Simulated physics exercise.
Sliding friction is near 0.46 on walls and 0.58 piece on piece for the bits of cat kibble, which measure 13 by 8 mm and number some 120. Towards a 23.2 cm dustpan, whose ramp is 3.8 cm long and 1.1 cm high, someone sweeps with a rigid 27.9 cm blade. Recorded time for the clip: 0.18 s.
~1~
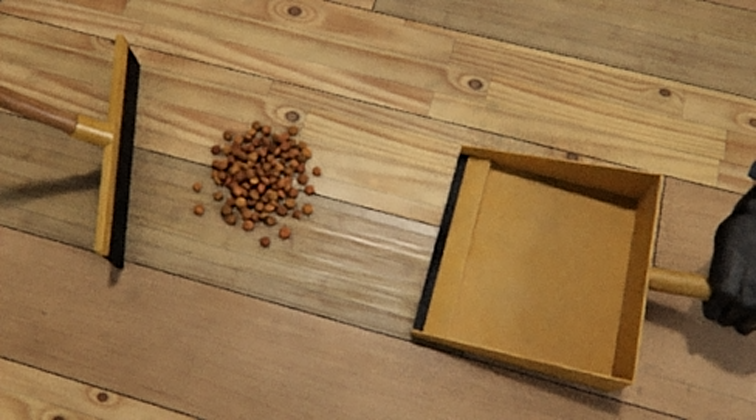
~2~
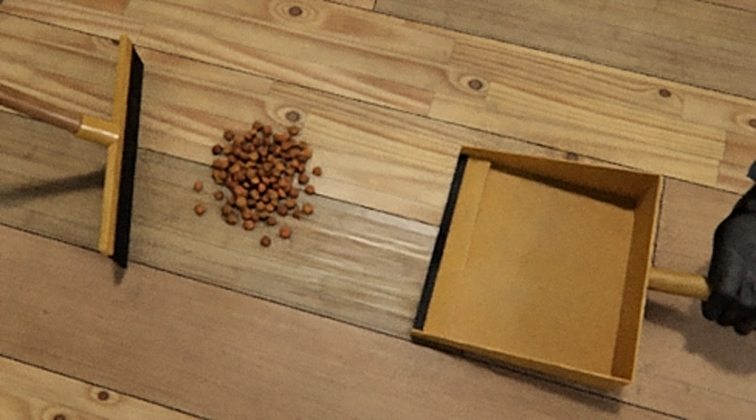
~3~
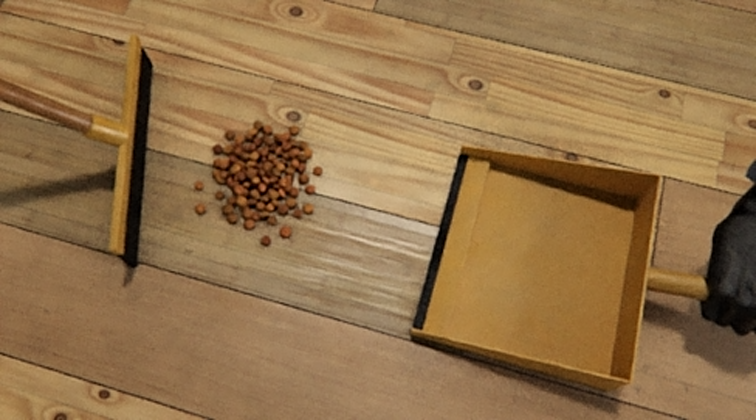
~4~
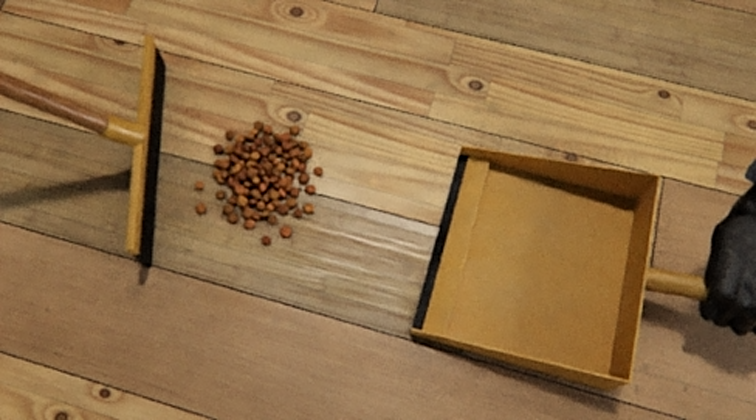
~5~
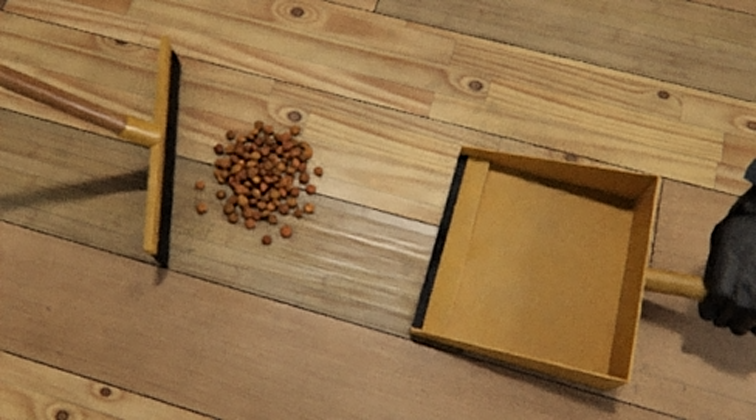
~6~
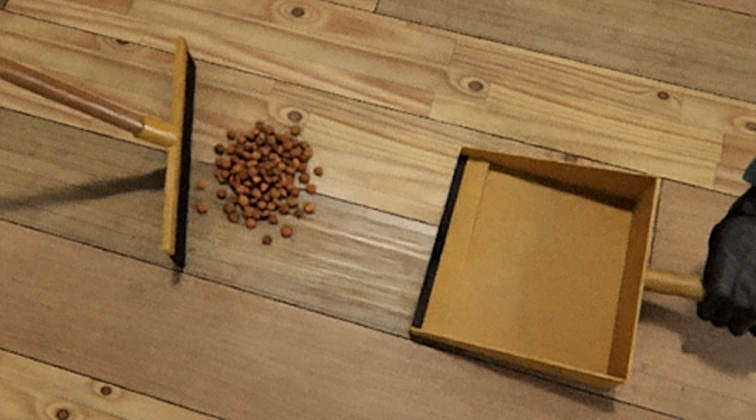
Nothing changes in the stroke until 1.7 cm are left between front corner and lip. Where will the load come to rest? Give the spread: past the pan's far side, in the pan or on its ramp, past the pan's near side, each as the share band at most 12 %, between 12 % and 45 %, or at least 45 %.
Spread: Far side between 12 % and 45 %, pan at most 12 %, near side at most 12 %.
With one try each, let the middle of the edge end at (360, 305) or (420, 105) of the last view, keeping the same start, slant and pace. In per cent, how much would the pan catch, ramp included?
First try around 0 %, second try around 5 %.
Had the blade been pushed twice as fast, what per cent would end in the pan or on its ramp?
It would be around 25 per cent.
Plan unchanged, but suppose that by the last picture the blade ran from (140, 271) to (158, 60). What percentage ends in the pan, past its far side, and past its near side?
That ends as pan 0, far 0, and near 0.
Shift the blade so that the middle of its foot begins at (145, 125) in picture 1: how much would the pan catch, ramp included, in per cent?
Estimate: Near 15 %.
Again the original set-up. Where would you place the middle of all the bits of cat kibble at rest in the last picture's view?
Estimated resting centre: Around (428, 175).
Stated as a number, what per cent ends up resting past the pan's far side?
I'd put it near 20 percent.
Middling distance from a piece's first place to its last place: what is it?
That distance is around 20 cm.
Then, 0.26 s after the last picture, middle of the blade 20 cm from the lip; 0 % over the lip, far side 0 %, near side 0 %.
Then, 0.44 s after the last picture, middle of the blade 11 cm from the lip; 0 % over the lip, far side 15 %, near side 0 %.
Then, 0.73 s after the last picture, middle of the blade 6 cm from the lip; 5 % over the lip, far side 20 %, near side 0 %.
In the end, far side 20 %, pan 5 %, near side 0 %, in front of the lip or behind the blade 75 %.
